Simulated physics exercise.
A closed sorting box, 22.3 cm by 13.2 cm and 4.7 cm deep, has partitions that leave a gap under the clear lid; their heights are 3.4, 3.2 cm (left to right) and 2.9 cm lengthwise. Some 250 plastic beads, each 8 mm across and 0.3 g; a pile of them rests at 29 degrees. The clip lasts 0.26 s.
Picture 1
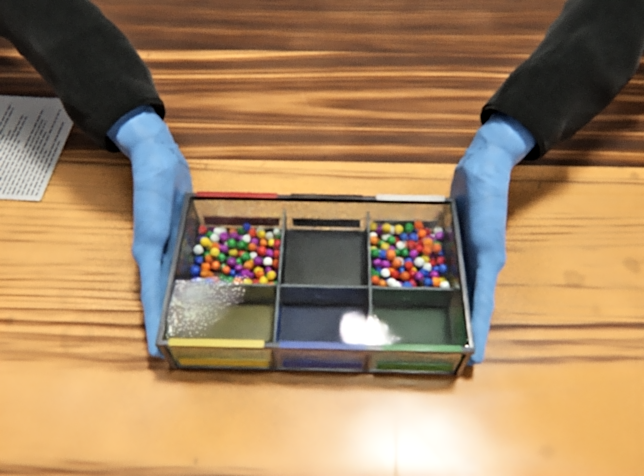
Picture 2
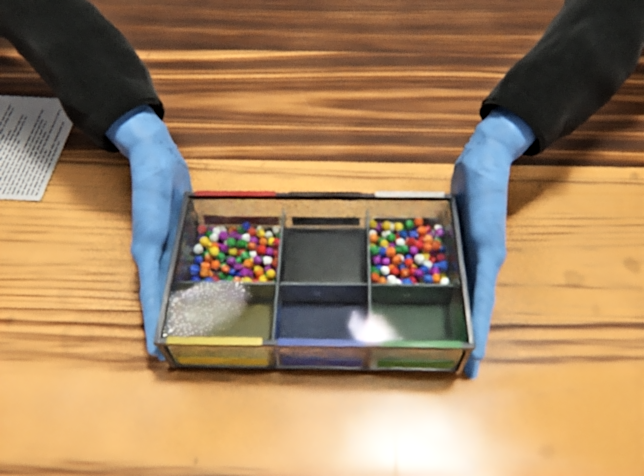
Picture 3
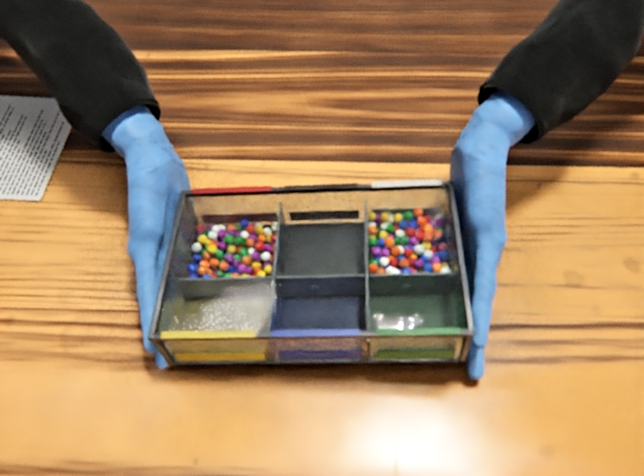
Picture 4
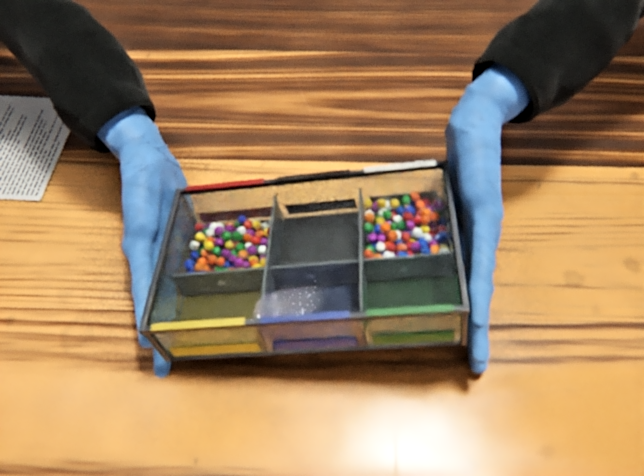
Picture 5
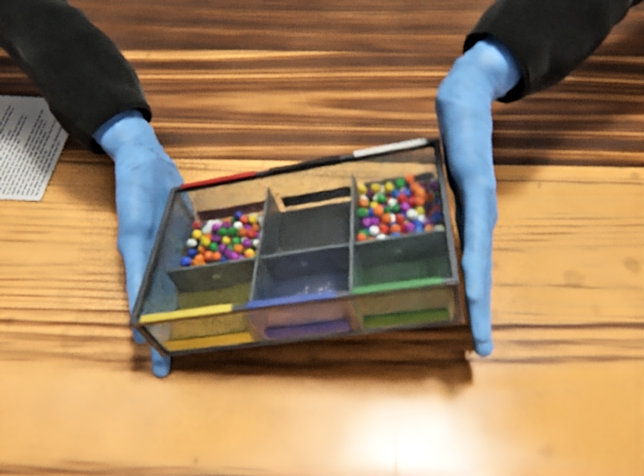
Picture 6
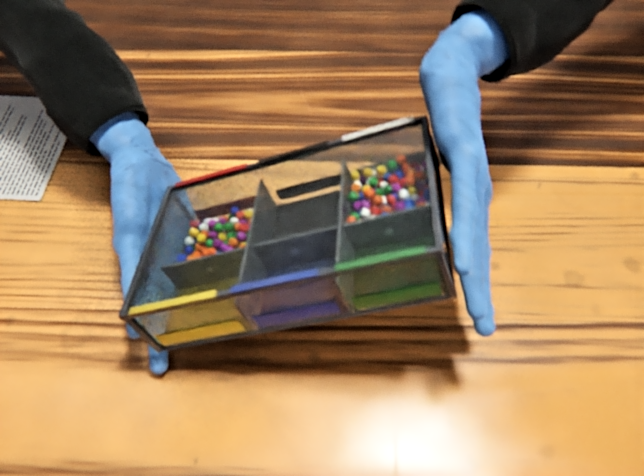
On a wooden table, blue-gloved hands held a clear-lidded, divided box with colorful beads in two back compartments, then gradually tilted it, raising the right side while the beads stayed in their compartments.
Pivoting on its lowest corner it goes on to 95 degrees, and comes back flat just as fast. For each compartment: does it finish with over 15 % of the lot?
Red: Yes, blue: No, green: No, yellow: No, white: Yes, black: No.
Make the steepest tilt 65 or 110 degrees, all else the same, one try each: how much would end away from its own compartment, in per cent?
Some 5 and 10 per cent.
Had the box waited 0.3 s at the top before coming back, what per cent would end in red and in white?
In that case red 50, white 45.
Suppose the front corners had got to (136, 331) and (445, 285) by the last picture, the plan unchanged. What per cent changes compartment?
It would be near 15 per cent.
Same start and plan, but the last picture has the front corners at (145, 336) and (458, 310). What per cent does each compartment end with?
Red 55; blue 0; green 0; yellow 0; white 35; black 5.
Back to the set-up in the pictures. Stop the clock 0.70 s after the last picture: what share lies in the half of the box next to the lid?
Roughly 50 per cent.
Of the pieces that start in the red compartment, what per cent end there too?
About 100 per cent.
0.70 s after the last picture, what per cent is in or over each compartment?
Red 45; blue 0; green 0; yellow 0; white 50; black 5.
Then, 0.70 s after the last picture, tilt 94 degrees; red 45 %, white 50 %, black 5 %.
Then, 1.17 s after the last picture, tilt 40 degrees; red 50 %, white 45 %, black 5 %.
Then, 1.71 s after the last picture, tilt 0 degrees; red 50 %, white 45 %, black 5 %.
In the end, red 50 %, blue 0 %, green 0 %, yellow 0 %, white 45 %, black 5 %.
